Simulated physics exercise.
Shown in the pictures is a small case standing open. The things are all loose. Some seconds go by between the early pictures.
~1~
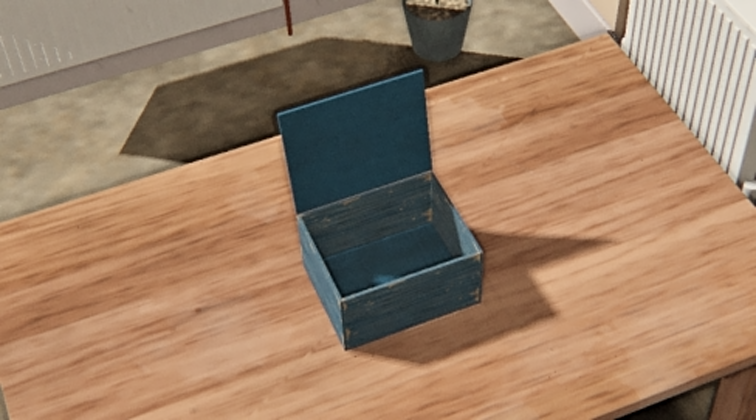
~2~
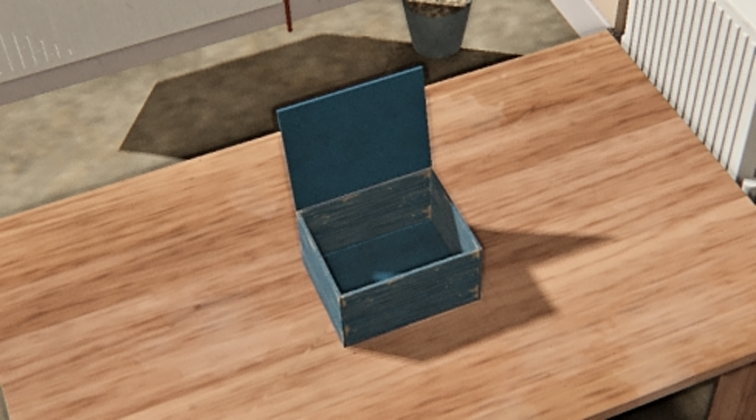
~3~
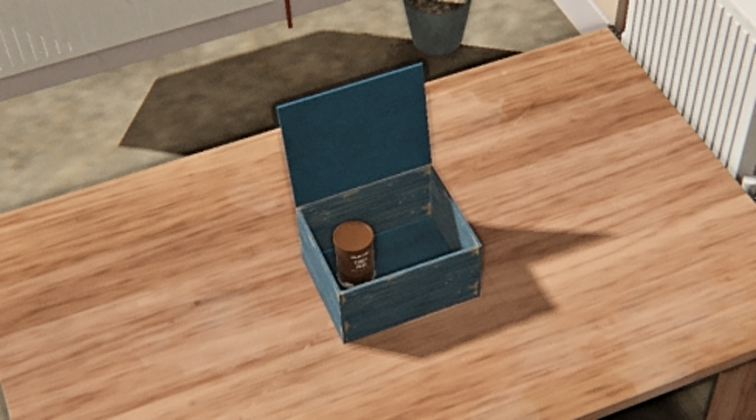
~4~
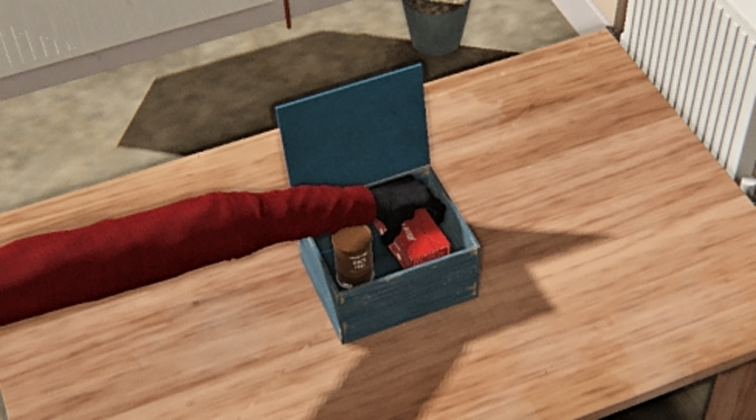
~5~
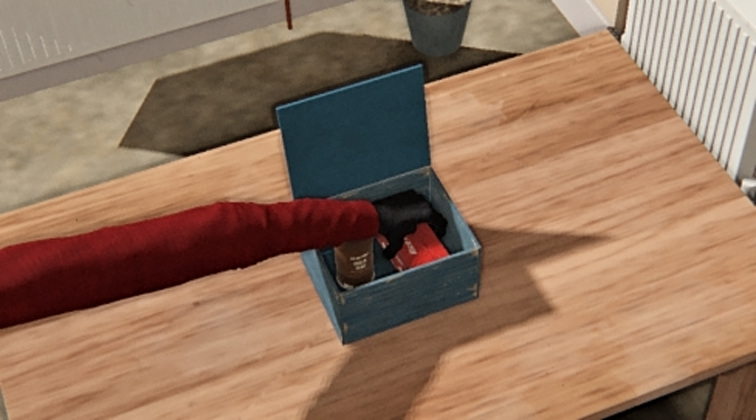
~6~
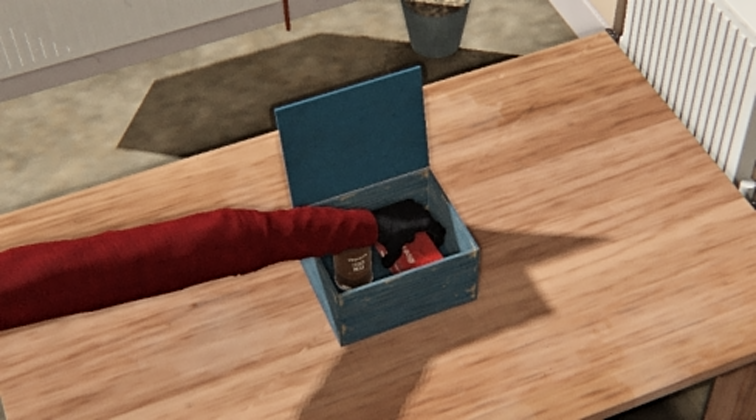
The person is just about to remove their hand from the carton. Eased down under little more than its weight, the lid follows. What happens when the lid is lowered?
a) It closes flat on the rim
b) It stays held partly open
It closes flat on the rim (a).
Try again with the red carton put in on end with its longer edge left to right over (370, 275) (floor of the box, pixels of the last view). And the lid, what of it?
In that case, no gap is left.
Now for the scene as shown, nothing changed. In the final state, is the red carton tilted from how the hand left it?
Observation: The red carton keeps the set orientation.
Then, 1.30 s on from there, lid 80° above the rim.
Then, 1.70 s on from there, lid 47° above the rim.
Then, 2.00 s on from there, lid 9° above the rim.
In the end, lid shut; both unmoved. At the end, from the last picture's camera, red carton near (412, 257).
